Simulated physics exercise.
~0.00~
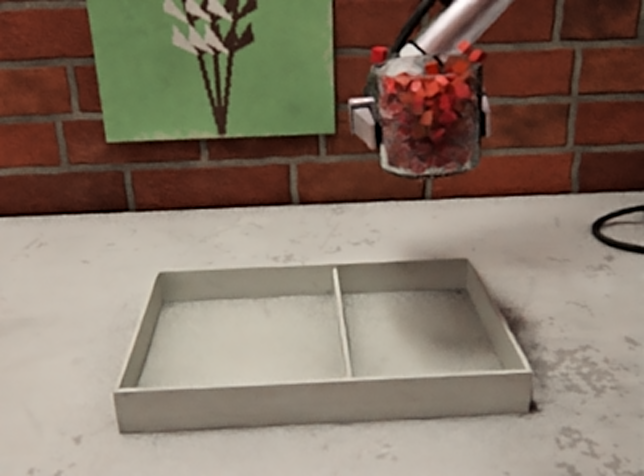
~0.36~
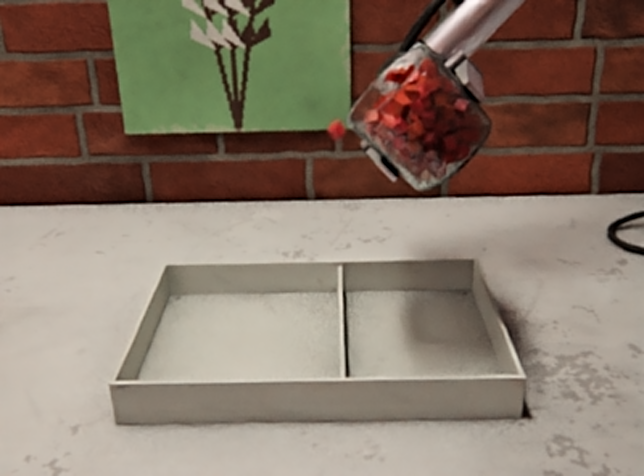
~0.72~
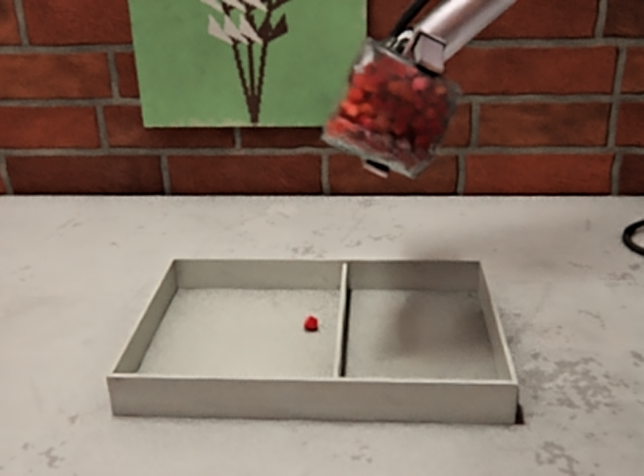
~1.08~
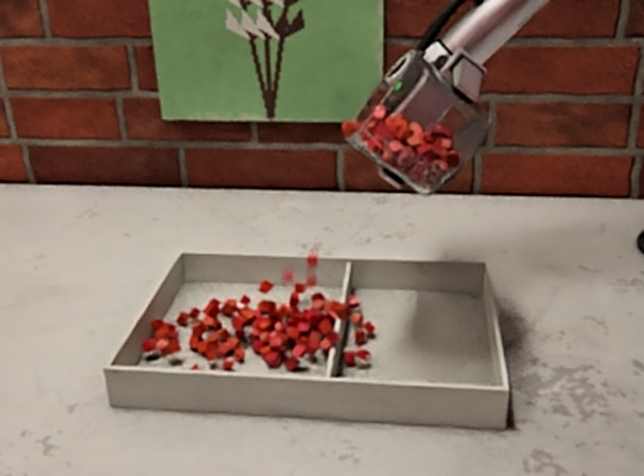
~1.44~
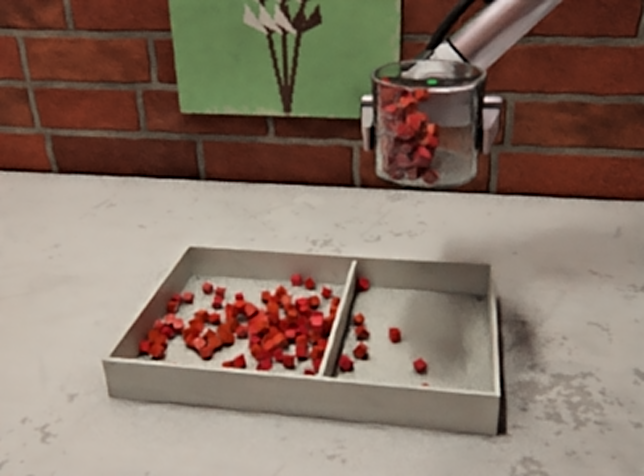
On a pale, stained tabletop before a red brick wall with a green plant picture, a shallow grey tray divided in two sits beneath a clear tumbler of red dice held in a robot's gripper. The arm tips the tumbler toward the left, and a single piece drops out and lands in the left part of the tray. Then many more tumble down, scattering mostly across the left part, with a few beyond the divider. The gripper turns the tumbler back nearly upright. It still holds a good share of the dice, while the rest lie spread in the tray.
